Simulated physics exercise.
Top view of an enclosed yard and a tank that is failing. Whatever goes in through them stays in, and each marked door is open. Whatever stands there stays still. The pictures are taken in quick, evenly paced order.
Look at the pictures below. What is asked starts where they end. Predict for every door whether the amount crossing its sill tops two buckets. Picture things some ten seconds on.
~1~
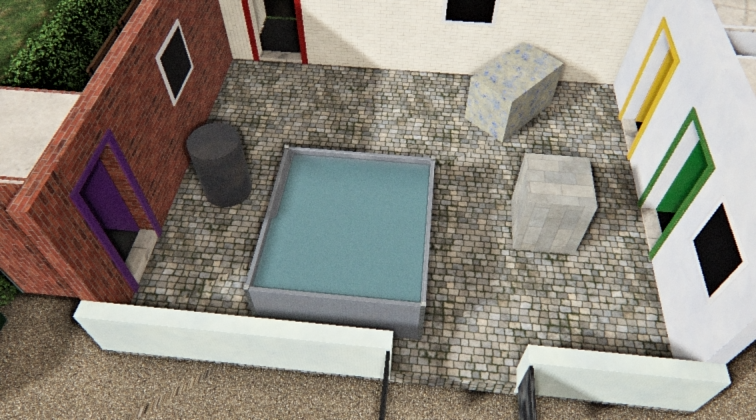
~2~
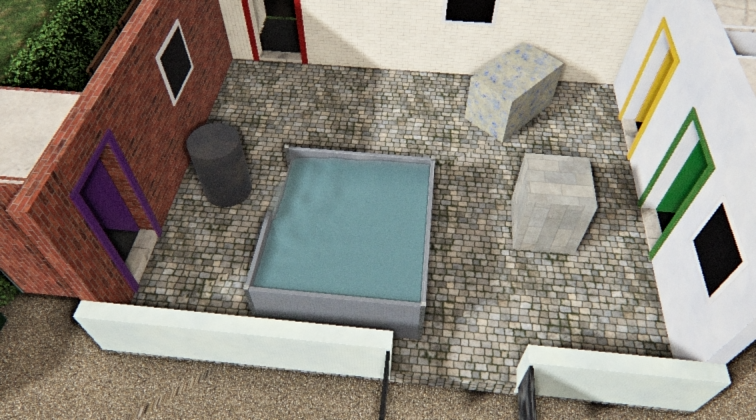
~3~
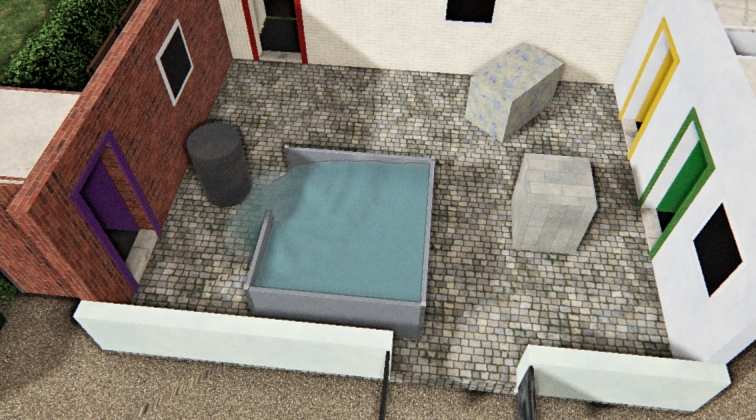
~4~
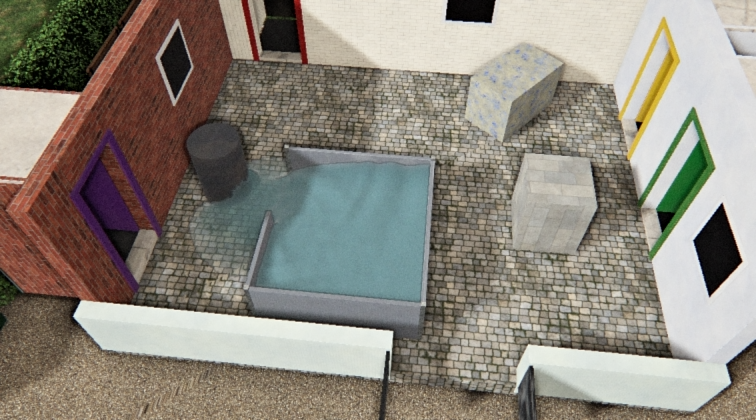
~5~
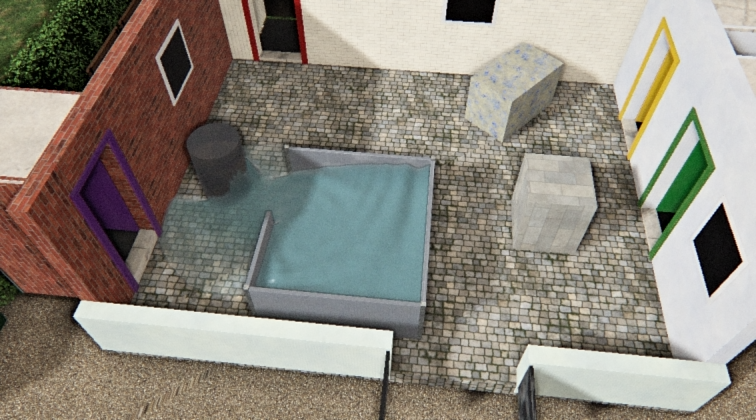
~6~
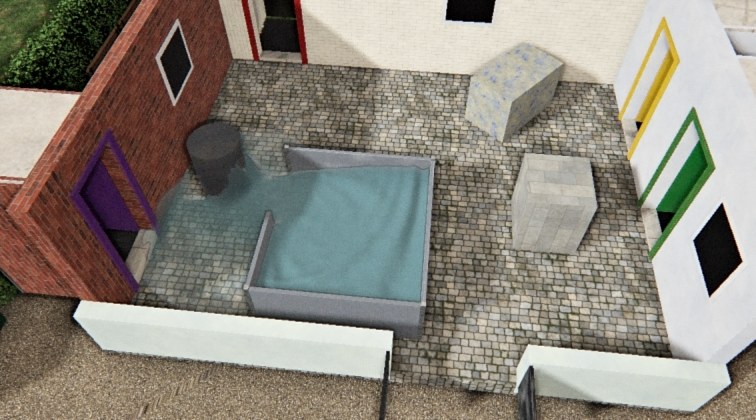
Result: Purple door: Above two buckets; yellow door: Two buckets at most; green door: Two buckets at most; red door: Above two buckets.
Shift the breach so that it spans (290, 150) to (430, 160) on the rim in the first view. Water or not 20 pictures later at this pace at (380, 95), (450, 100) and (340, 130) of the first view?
In that order: Flooded, under water, wet.
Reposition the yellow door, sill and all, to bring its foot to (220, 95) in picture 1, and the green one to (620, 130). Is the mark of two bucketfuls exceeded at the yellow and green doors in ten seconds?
Finding - yellow door breaks the limit, green door is safe.
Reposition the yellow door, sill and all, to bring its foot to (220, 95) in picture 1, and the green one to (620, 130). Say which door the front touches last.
Last: The green one.
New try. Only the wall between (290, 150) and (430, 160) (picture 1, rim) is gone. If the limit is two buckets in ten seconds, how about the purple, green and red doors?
Door by door - purple doesn't reach it, green tops the limit, red tops the limit.
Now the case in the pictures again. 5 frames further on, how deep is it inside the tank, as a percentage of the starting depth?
Around 72 percent.
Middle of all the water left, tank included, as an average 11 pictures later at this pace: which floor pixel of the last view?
Around pixel (297, 228) of the last picture.
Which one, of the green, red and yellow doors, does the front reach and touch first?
The door marked red comes first.
A moment on, water covers 25 % of the floor; the purple door over two buckets in, the yellow door not reached, the green door not reached, the red door not reached.
Next, water covers 35 % of the floor; the purple door far over two buckets in, the yellow door not reached, the green door not reached, the red door over two buckets in.
Then, water covers 45 % of the floor; the purple door far over two buckets in, the yellow door not reached, the green door not reached, the red door far over two buckets in.
Later, water covers 70 % of the floor; the purple door far over two buckets in, the yellow door not reached, the green door wet at the sill, nothing in, the red door far over two buckets in.
In the end, water covers 95 % of the floor; the purple door far over two buckets in, the yellow door wet at the sill, nothing in, the green door under two buckets in, the red door far over two buckets in.
